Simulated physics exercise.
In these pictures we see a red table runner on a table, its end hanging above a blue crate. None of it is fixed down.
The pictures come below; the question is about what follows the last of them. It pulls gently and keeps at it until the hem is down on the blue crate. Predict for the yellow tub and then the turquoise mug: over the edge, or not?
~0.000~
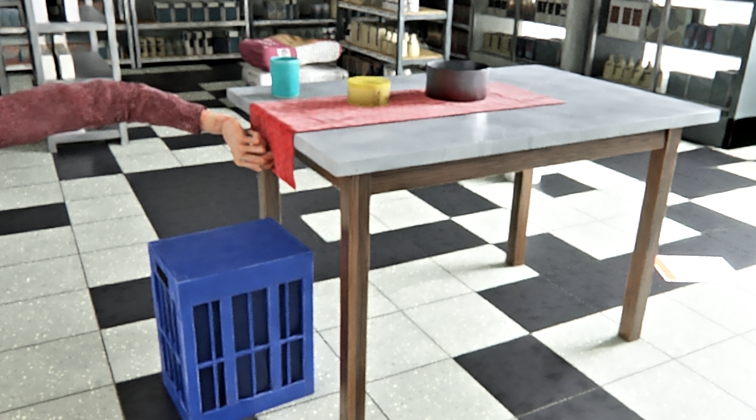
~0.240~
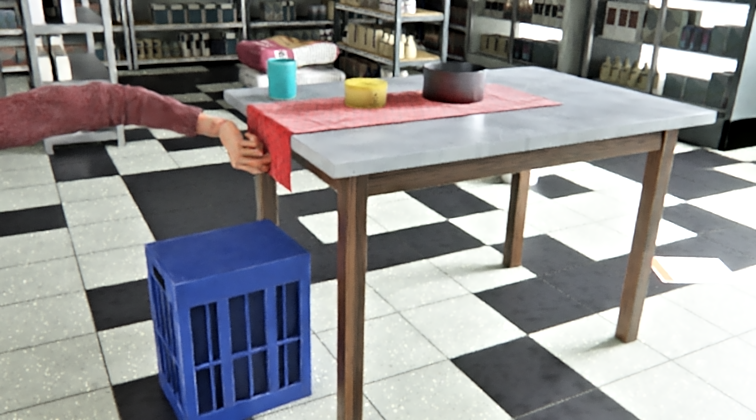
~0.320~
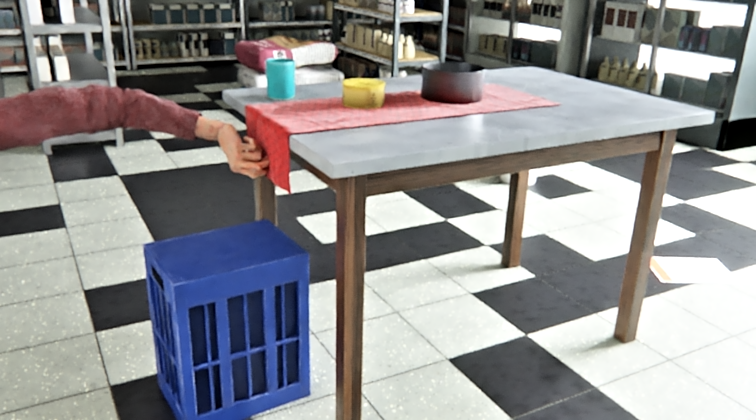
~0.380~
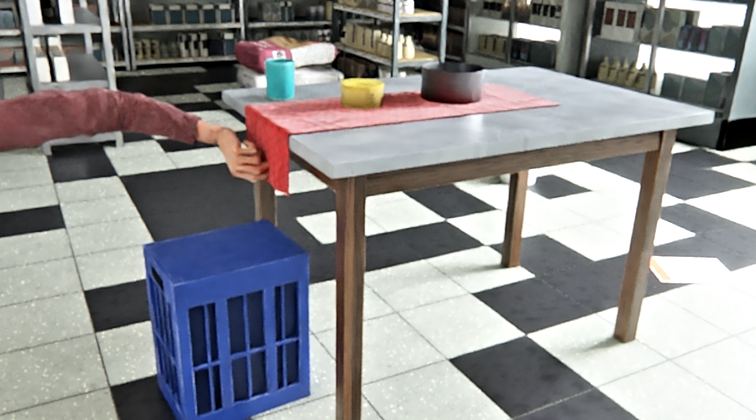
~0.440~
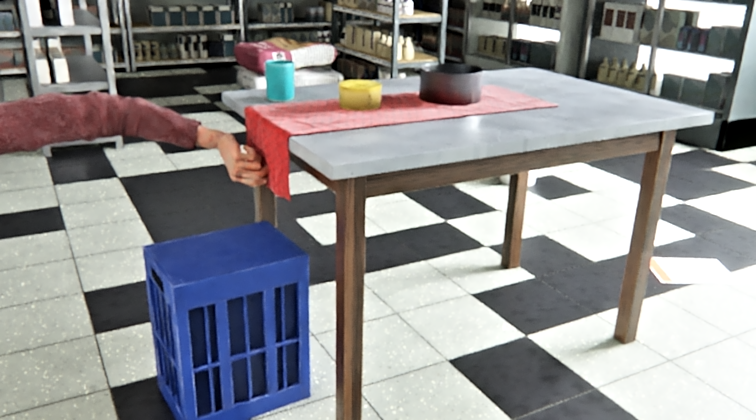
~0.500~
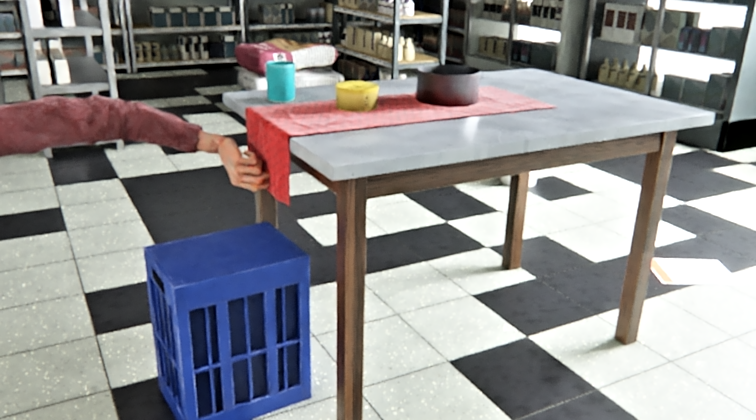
Prediction - yellow tub: Not over; turquoise mug: Not over.
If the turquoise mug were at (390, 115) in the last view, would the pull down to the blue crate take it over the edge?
Outcome: On.
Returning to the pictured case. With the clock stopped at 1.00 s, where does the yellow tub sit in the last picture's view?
Close to (326, 99).
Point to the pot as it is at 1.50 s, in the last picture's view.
I'd put it close to (398, 89).
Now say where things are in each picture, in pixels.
In the first picture, table runner end (296, 190); yellow tub (369, 81); turquoise mug (285, 58); pot (458, 65); top of the crate (216, 260).
In the second picture, table runner end (292, 193), far hem (563, 104); turquoise mug (282, 60); turquoise mug stands beside the cloth.
In the third picture, table runner end (291, 194); yellow tub (364, 82).
In the fourth picture, table runner end (289, 197), far hem (560, 105); turquoise mug (280, 61).
In the fifth picture, table runner end (291, 201); yellow tub (360, 84).
In the sixth picture, table runner end (289, 207), far hem (557, 107); yellow tub (357, 85); turquoise mug (280, 63); top of the crate (213, 265).
After 1.00 s, hem going down; tub carried along near (326, 99); mug in place.
After 1.50 s, hem on the crate; tub carried along near (301, 102); mug in place.
In the end, hem on the crate; tub carried along near (301, 102); mug in place. The yellow tub stays on the table and the turquoise mug remains up there.
